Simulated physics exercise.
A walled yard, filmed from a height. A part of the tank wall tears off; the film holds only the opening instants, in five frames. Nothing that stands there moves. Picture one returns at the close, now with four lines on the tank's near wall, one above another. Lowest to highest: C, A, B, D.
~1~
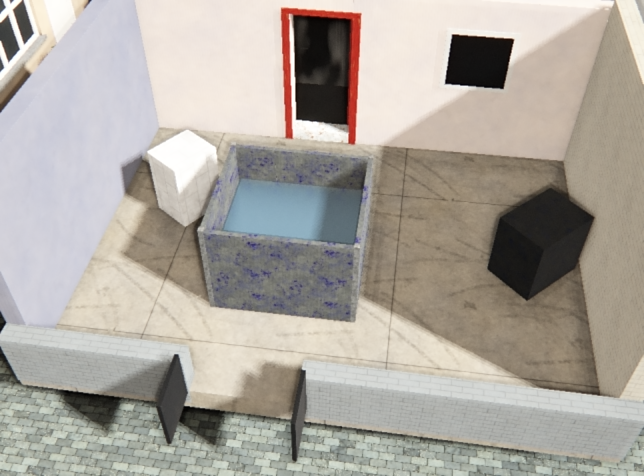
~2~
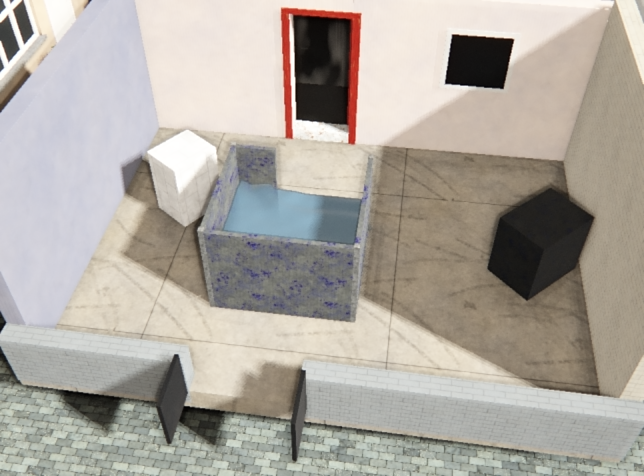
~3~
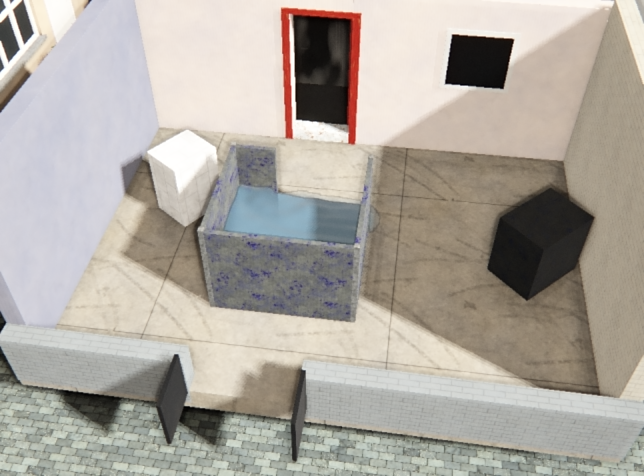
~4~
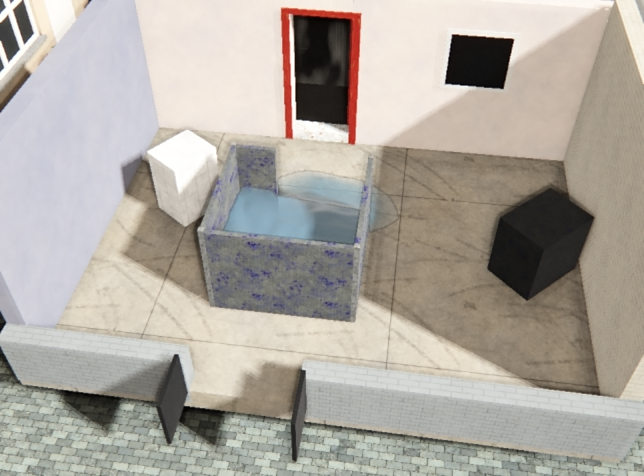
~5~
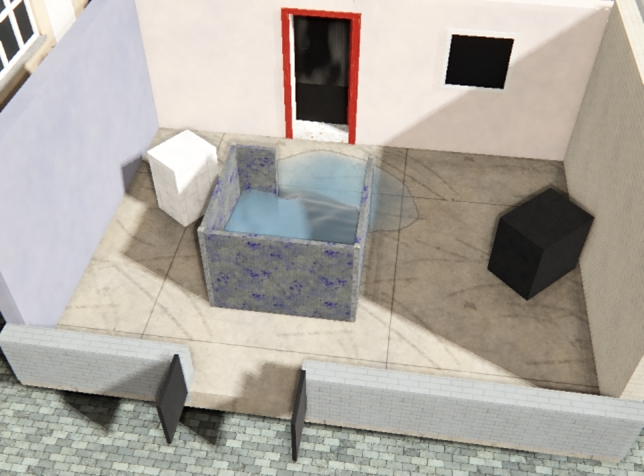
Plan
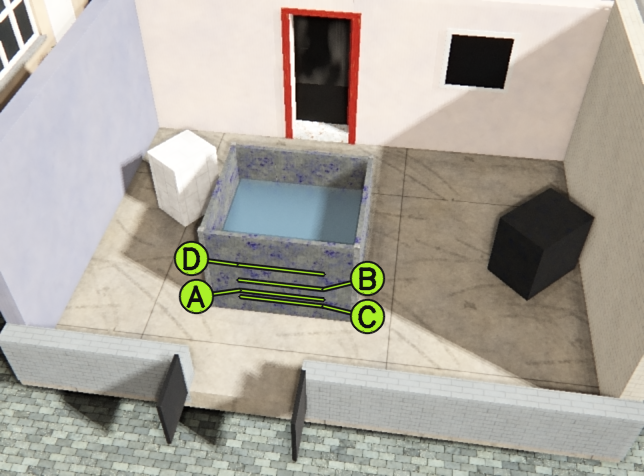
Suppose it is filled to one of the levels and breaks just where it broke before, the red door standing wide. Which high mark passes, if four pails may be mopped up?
Choose A.
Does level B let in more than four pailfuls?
Yes, it does.
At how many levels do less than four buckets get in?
Two of them.
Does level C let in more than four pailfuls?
No, not at all.
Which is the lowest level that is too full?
Here it is level B.
On the marked copy, A at (281, 295); B at (280, 284); C at (281, 301); D at (279, 269); from the bottom up C, A, B, D.
With A, a bucket or two gets in.
With B, about 10 bucketfuls get in.
With C, nothing gets over.
With D, dozens of bucketfuls pour in.
